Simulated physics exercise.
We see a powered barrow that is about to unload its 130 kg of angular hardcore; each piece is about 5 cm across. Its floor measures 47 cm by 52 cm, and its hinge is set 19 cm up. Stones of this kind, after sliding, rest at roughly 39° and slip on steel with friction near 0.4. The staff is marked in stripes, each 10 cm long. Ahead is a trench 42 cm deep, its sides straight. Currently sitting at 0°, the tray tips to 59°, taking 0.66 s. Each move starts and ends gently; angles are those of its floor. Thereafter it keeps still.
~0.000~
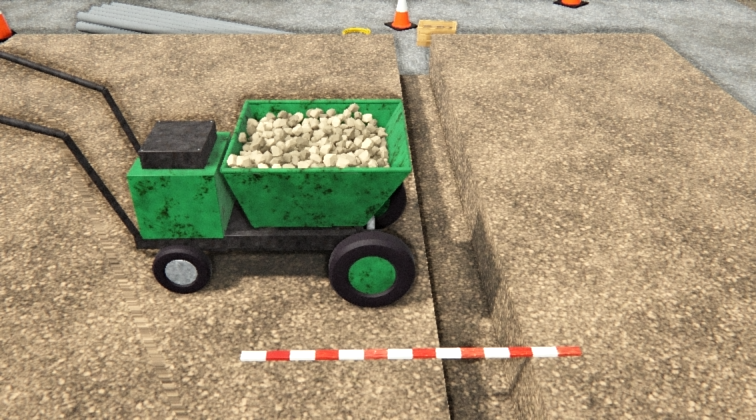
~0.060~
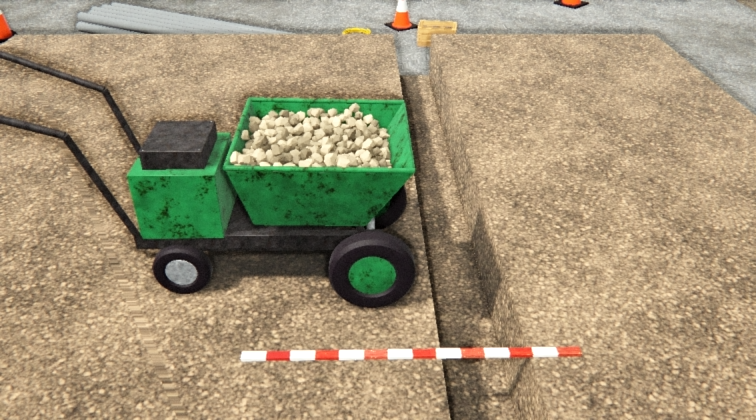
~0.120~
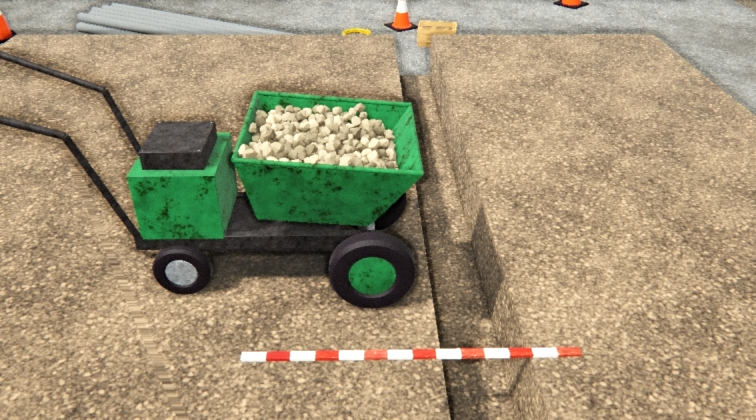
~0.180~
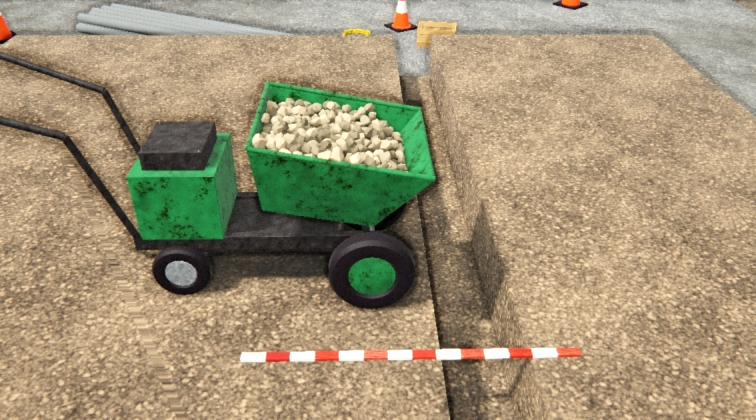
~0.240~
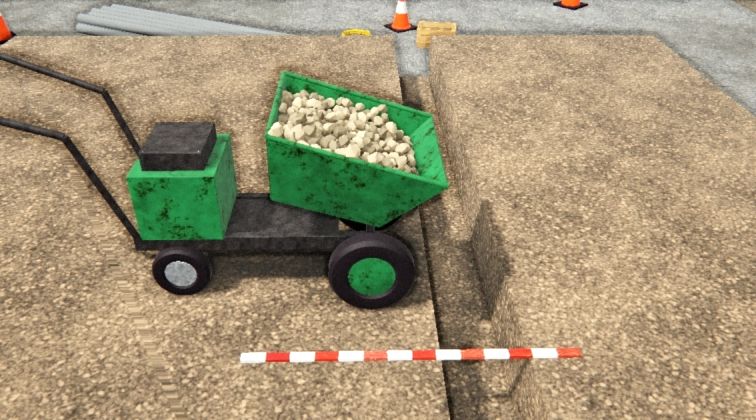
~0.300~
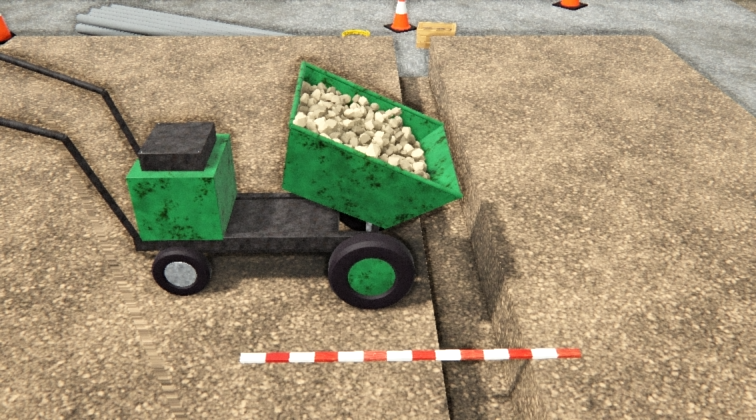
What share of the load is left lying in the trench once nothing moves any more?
About 7 per cent.
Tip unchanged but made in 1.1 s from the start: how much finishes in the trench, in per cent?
Expected share: Around 10%.
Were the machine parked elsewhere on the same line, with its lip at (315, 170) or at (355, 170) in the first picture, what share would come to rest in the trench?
Around 35 and then 25 percent.
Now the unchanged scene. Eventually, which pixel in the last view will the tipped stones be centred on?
Resting centre: About (539, 261).
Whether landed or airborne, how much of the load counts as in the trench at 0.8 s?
By then, around 5 percent.
After 0.5 s the floor is at 50°; 100 % in the tray; the foremost stones are at (471, 202).
After 0.8 s the floor is at 59°; 92 % in the tray, 4 % in the trench, 4 % past the trench; the foremost stones are at (543, 270).
After 1.1 s the floor is at 59°; 69 % in the tray, 4 % in the trench, 27 % past the trench; the foremost stones are at (642, 272).
After 3.1 s the floor is at 59°; 65 % in the tray, 7 % in the trench, 28 % past the trench; the foremost stones are at (689, 267).
